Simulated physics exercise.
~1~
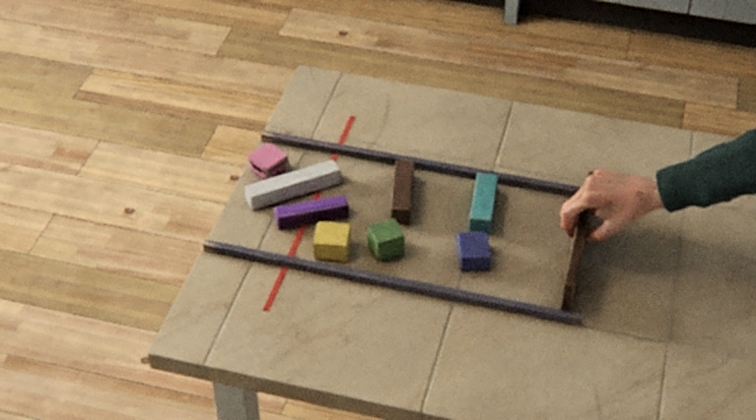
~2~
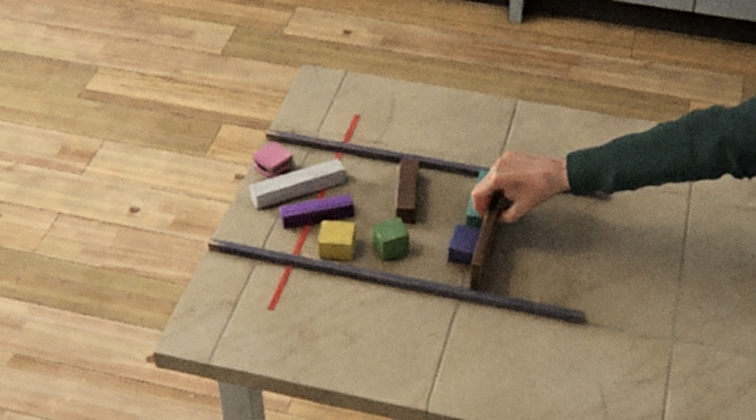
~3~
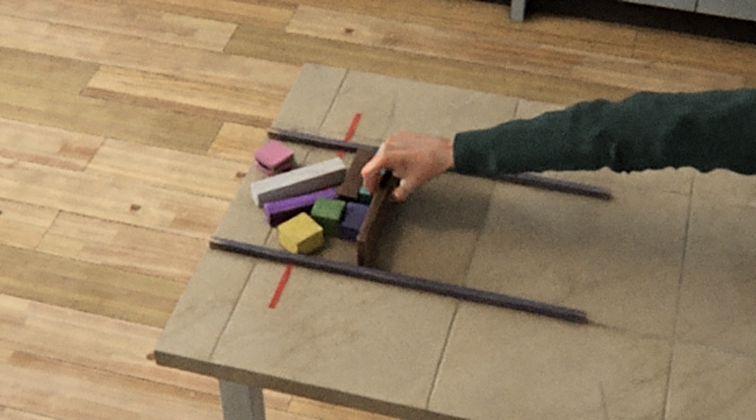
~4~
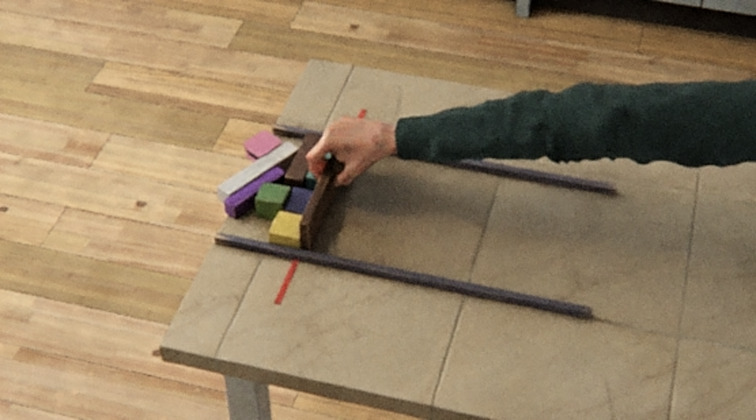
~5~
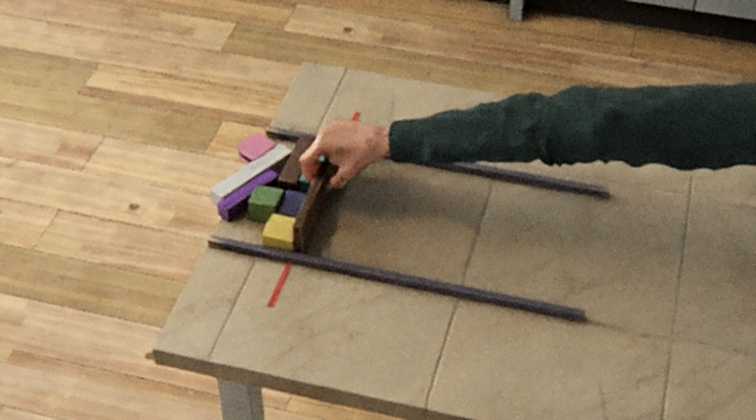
A hand in a dark green sleeve slid an upright brown board left between two rails, gathering colourful blocks and bars into a tight cluster near the table's end, then stopped around the red tape with everything still on the table.
